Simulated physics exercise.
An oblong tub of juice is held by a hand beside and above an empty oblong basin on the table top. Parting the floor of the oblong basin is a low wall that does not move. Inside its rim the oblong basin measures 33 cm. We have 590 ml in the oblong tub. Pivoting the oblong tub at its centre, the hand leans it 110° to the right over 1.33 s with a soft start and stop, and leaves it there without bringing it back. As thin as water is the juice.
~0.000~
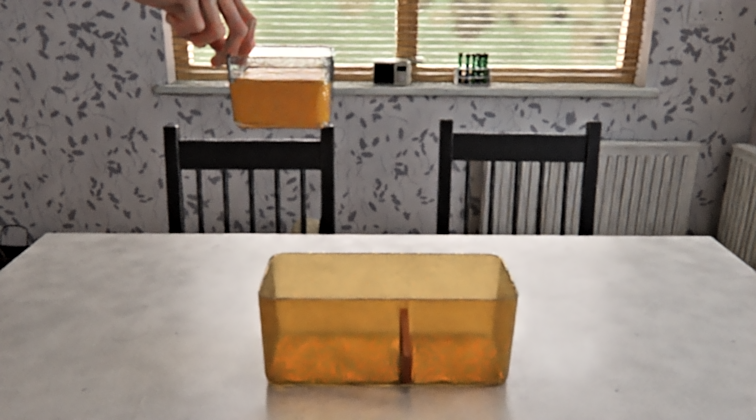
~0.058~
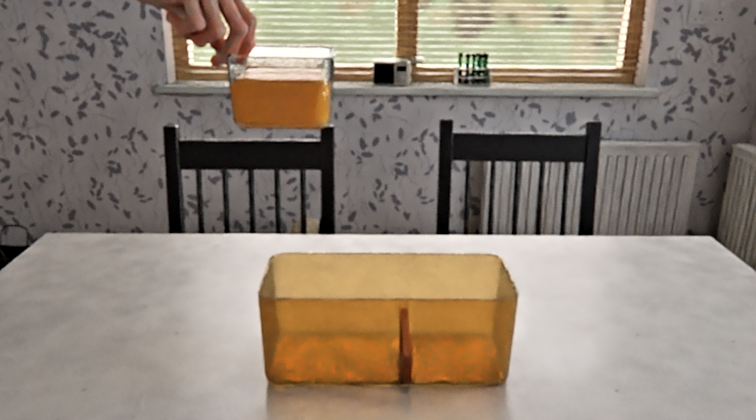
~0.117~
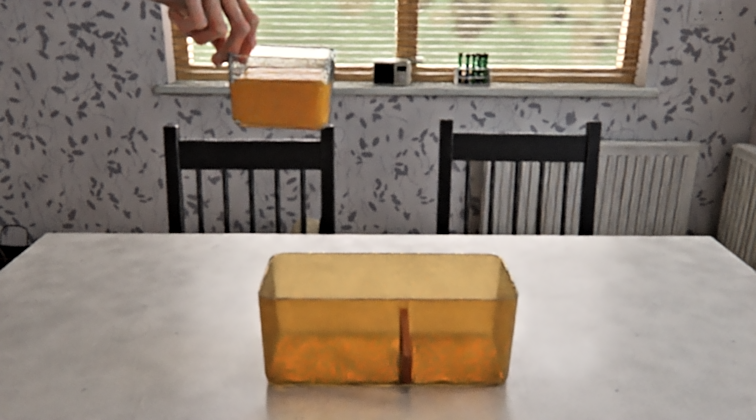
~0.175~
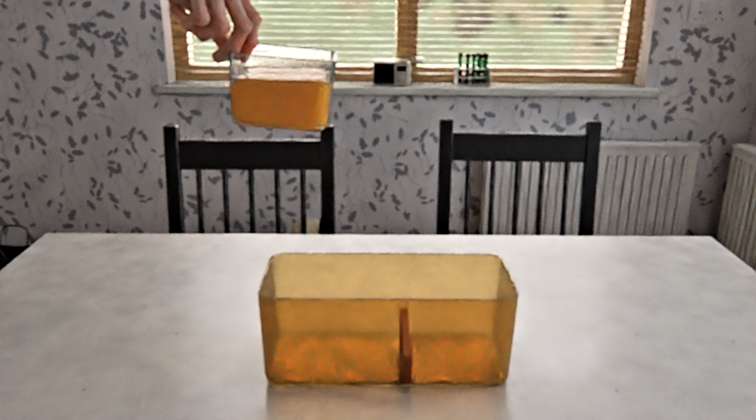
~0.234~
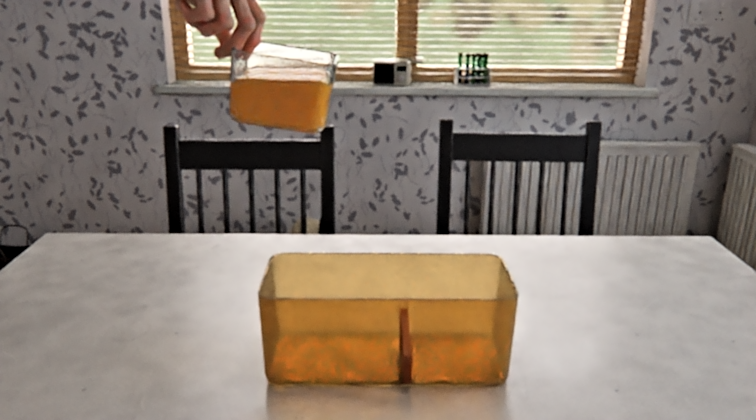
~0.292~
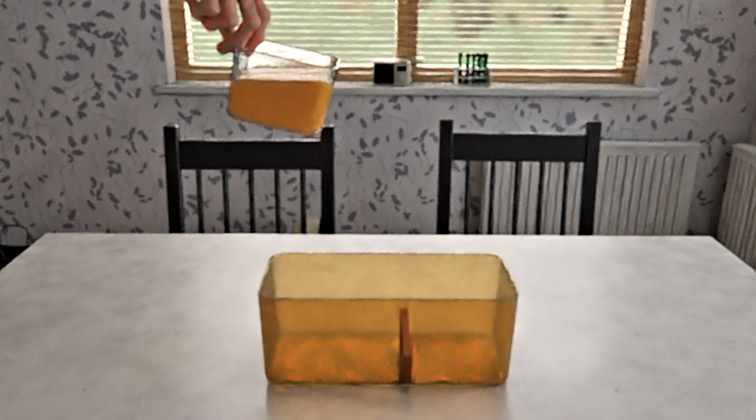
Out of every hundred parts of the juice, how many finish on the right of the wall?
About 52 in every hundred.
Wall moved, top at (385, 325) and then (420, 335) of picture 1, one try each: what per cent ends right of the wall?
Roughly 75 per cent, then 20 per cent.
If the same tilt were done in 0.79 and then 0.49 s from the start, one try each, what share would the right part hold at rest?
About 40 %, then about 15 %.
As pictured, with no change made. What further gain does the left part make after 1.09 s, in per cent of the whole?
Around 30 per cent.
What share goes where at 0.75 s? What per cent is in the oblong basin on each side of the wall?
1 per cent left and 0 right, roughly.
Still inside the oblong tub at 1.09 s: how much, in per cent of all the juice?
I reckon near 14 per cent still sits there.
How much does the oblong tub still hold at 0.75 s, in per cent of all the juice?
Close to 68 percent of the liquid remains at that time.
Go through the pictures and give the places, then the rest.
In the first frame, it leans 0°; its right rim is at (332, 54); the juice meets the walls at (239, 75) and (330, 75); the oblong basin's rim runs from (265, 275) to (510, 277); the wall's top is at (406, 331).
In the second frame, it leans 1°; its right rim is at (332, 54); the juice meets the walls at (239, 74) and (331, 75).
In the third frame, it leans 2°; its right rim is at (333, 56); the juice meets the walls at (239, 74) and (330, 76).
In the fourth frame, it leans 5°; its right rim is at (335, 58); the juice meets the walls at (240, 74) and (331, 76).
In the fifth frame, it leans 8°; its right rim is at (336, 61); the juice meets the walls at (240, 74) and (332, 76).
In the sixth frame, it leans 13°; its right rim is at (338, 65); the juice meets the walls at (240, 75) and (333, 77).
Then, 0.75 s in, the tilt is 66° and 69 per cent is still to pour, 1 is left of the wall and 0 right of it.
Then, 1.09 s in, the tilt is 102° and 13 per cent is still to pour, 16 is left of the wall and 49 right of it.
Then, 1.45 s in, the tilt is 110° and 0 per cent is still to pour, 45 is left of the wall and 51 right of it.
Then, 1.83 s in, the tilt is 110° and 0 per cent is still to pour, 46 is left of the wall and 52 right of it.
Finally, 46 per cent lies left of the wall, 52 right of it and 2 outside.
